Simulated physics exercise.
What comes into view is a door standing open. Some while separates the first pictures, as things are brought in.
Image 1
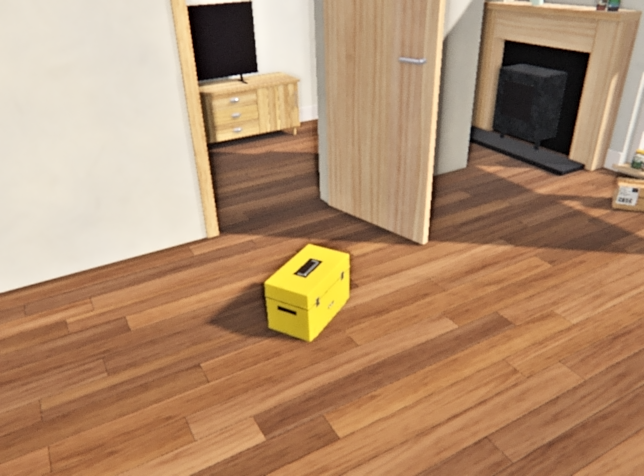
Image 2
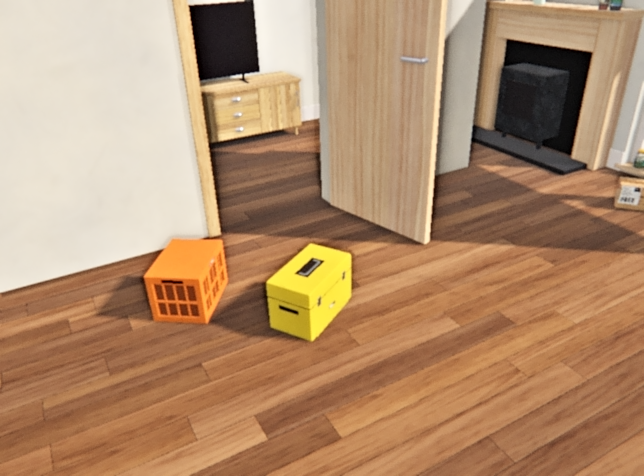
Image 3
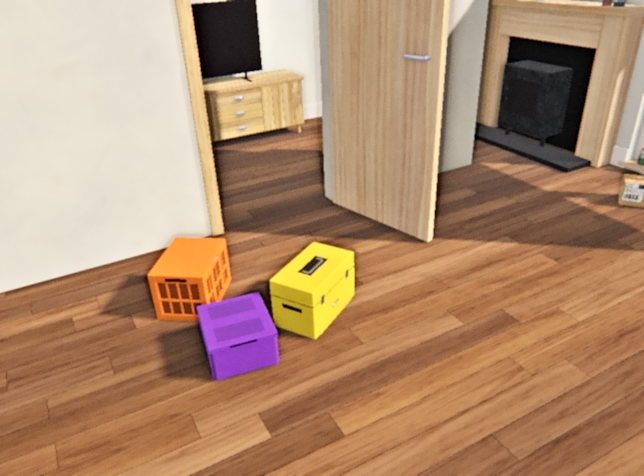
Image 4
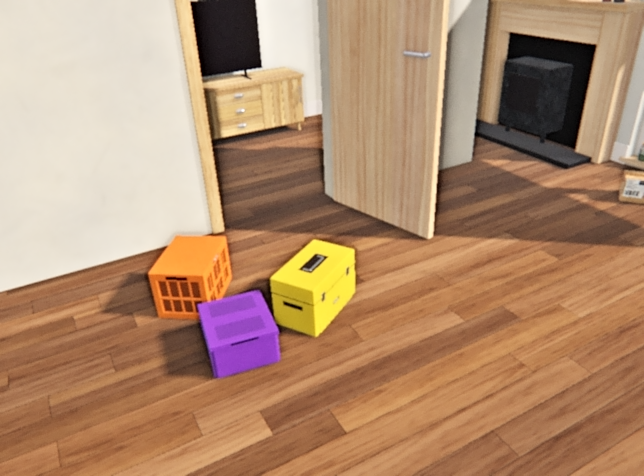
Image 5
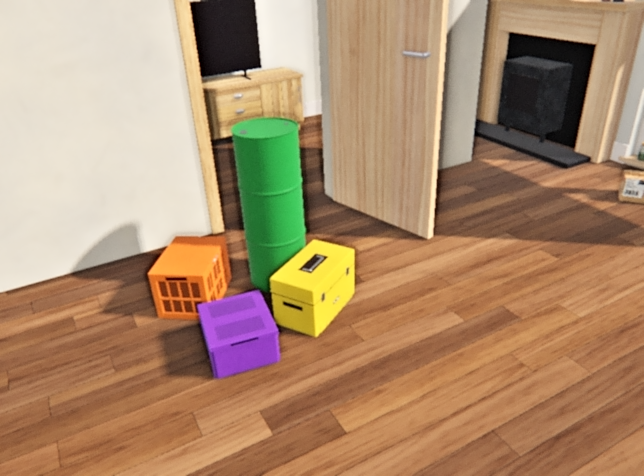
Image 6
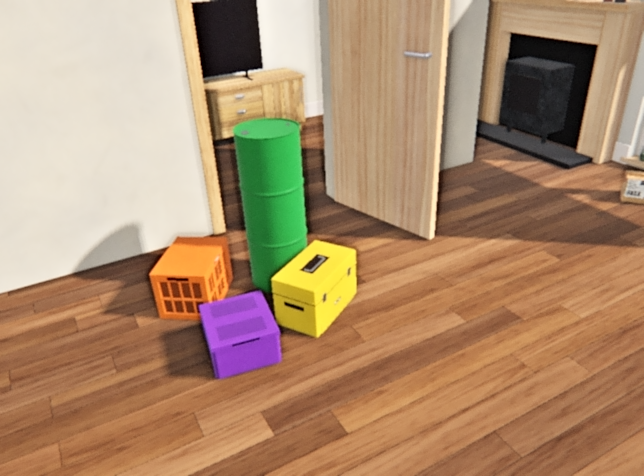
A room with wood-plank flooring is seen from above at an angle, looking toward a wide-open door, with a television on a low cabinet beyond it and a fireplace at right. A yellow toolbox sits alone in front of the doorway, then an orange crate appears to its left, a purple tote before them and a tall green drum behind. The door stays still, while the view shifts very slightly.
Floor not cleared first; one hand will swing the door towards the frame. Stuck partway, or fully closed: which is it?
I expect the push will succeed.
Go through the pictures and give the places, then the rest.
The first picture shows door wide open and still; yellow toolbox (309, 291).
The second picture shows door wide open and still; yellow toolbox (311, 290).
The third picture shows door wide open and still; orange crate (192, 278); purple tote (238, 335).
The fourth picture shows door wide open and still; yellow toolbox (315, 286); orange crate (193, 276).
The fifth picture shows door wide open and still; purple tote (239, 333); yellow toolbox (315, 286).
The sixth picture shows door wide open and still; green drum (274, 208); orange crate (194, 277).
Then, 1.00 s after the last picture, door at 81°.
Then, 1.80 s after the last picture, door at 50°.
Then, 2.60 s after the last picture, door at 18°.
At rest, door at 0°; all 4 in place. Seen from the same camera at the end, green drum near (274, 208).
